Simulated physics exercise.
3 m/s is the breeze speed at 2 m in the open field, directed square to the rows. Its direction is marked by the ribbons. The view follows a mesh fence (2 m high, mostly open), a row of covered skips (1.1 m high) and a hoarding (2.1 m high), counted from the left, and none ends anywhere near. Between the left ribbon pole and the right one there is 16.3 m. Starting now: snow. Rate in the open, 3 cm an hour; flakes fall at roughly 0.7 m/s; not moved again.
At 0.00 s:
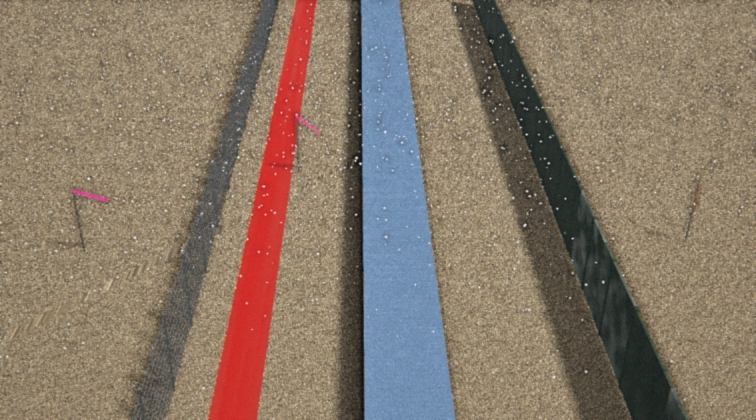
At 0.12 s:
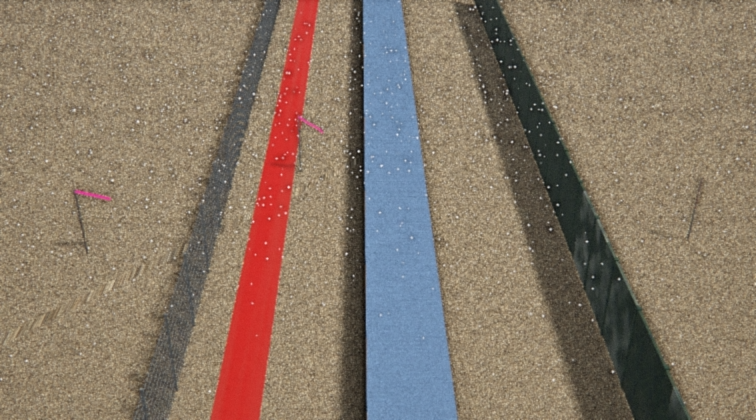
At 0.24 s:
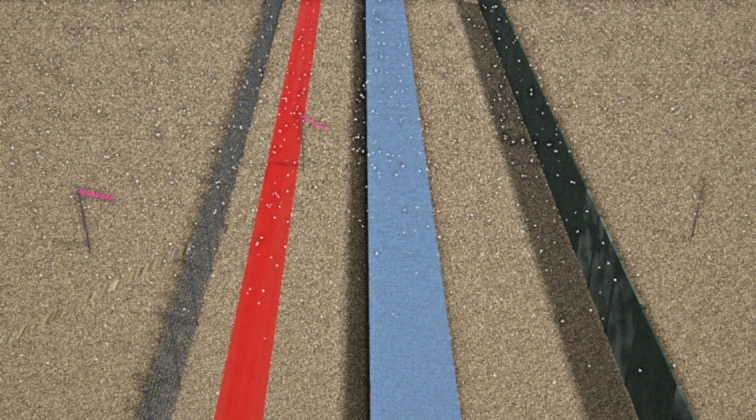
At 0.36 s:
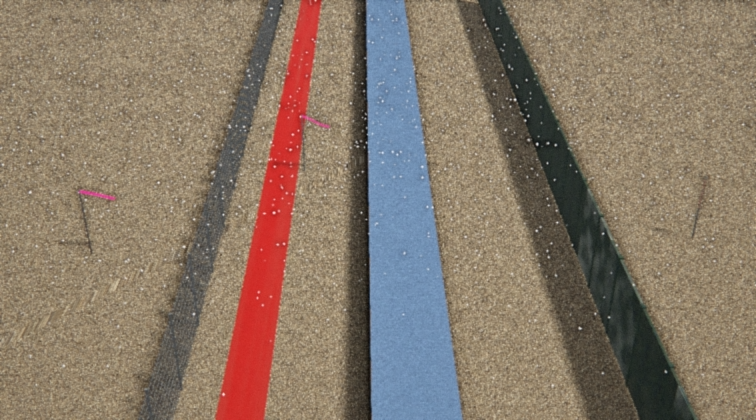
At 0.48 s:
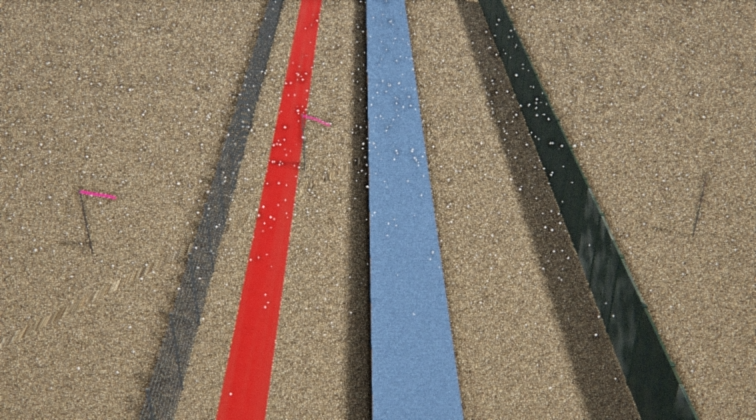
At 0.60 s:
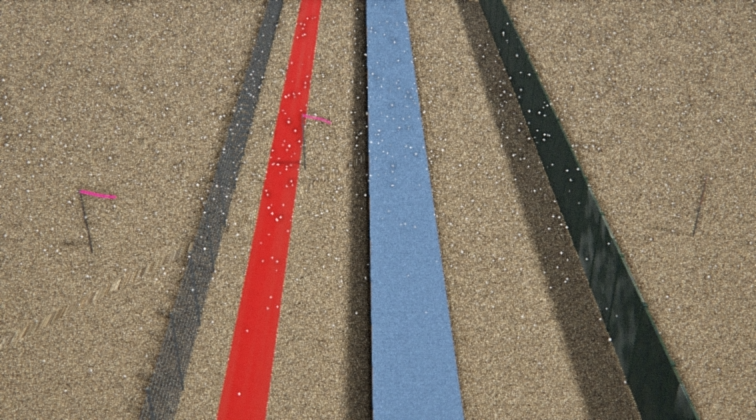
A bright red band, a wider blue one and a dark green one run from left to right across speckled brown ground, seen from above. Dark shadows lie along their left sides, and two small pink ribbons on thin poles stand at the left and beside the red band. White flakes change position across the scene, the ribbons stir slightly, and the view shifts just a little, edging the bands rightward.
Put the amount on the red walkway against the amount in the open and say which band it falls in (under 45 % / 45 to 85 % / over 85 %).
It falls at above 85 % of the amount in the open.
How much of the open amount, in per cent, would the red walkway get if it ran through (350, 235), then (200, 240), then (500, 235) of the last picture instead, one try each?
Roughly 100 per cent, 110 per cent and 80 per cent in that order.
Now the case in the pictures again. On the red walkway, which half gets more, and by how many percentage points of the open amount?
The right-hand side, about 10 points ahead.
10 minutes on, 5 mm on the red walkway, 5 mm in the open.
30 minutes on, 15 mm on the red walkway, 15 mm in the open.
60 minutes on, 30 mm on the red walkway, 30 mm in the open, so the red walkway has 101 % of the open amount; the left half of it has 97 %, the right half 105 %.
